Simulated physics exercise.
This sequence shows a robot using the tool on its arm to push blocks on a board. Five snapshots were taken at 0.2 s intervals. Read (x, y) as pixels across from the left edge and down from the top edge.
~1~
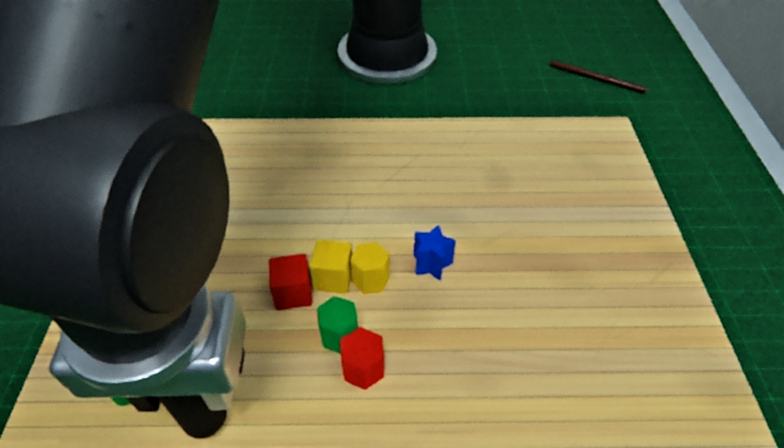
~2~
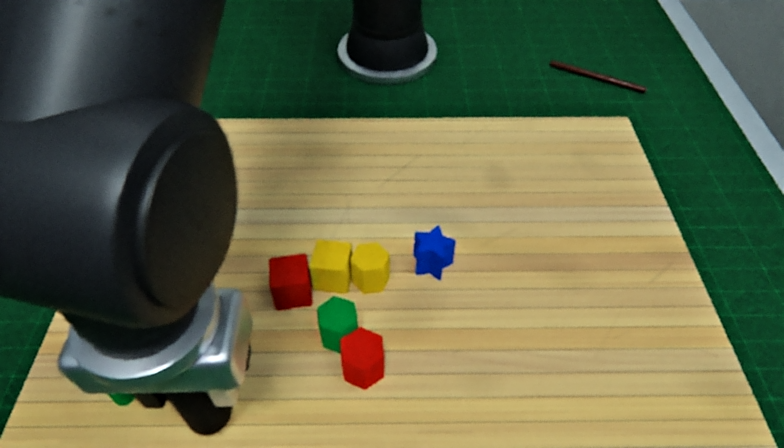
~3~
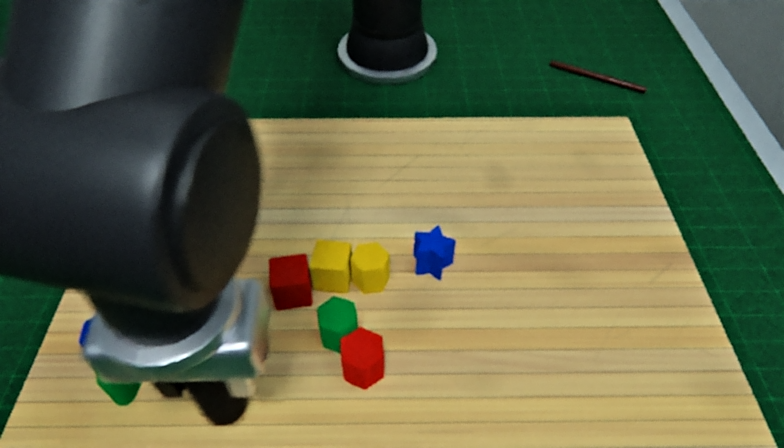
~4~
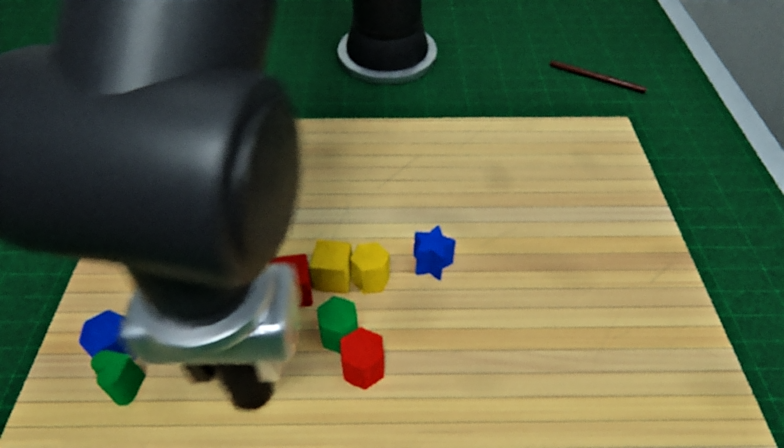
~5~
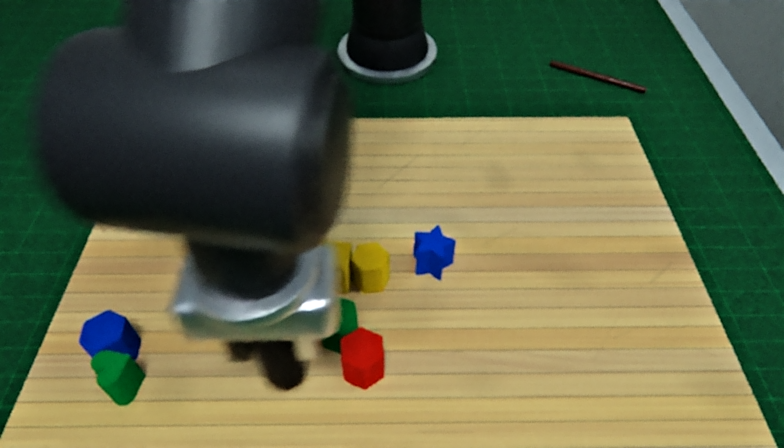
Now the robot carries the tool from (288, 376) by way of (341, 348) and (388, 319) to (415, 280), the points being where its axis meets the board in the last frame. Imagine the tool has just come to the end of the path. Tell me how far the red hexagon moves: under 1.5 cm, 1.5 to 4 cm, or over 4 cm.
From 1.5 to 4 cm.
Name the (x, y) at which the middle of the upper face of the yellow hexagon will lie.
The top centre is at (367, 235).
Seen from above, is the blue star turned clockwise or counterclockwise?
Viewed from the top, it goes clockwise.
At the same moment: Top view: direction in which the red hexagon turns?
It twists clockwise.
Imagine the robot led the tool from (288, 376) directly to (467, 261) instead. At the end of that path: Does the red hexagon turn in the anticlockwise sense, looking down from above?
In short: No.
On the path given first. One third of the way, tool (342, 342); green hexagon (362, 294), turned 20° anticlockwise; red hexagon (375, 347), turned 30° clockwise.
Two thirds of the way, tool (389, 312); green hexagon (392, 264), turned 65° anticlockwise; red hexagon (386, 345), turned 65° clockwise; yellow hexagon (370, 242), turned 35° anticlockwise.
At the end, tool (416, 274); green hexagon (403, 230), turned 105° anticlockwise; red hexagon (386, 345), turned 65° clockwise; yellow hexagon (367, 235), turned 65° anticlockwise; blue star (438, 236), turned 20° clockwise.
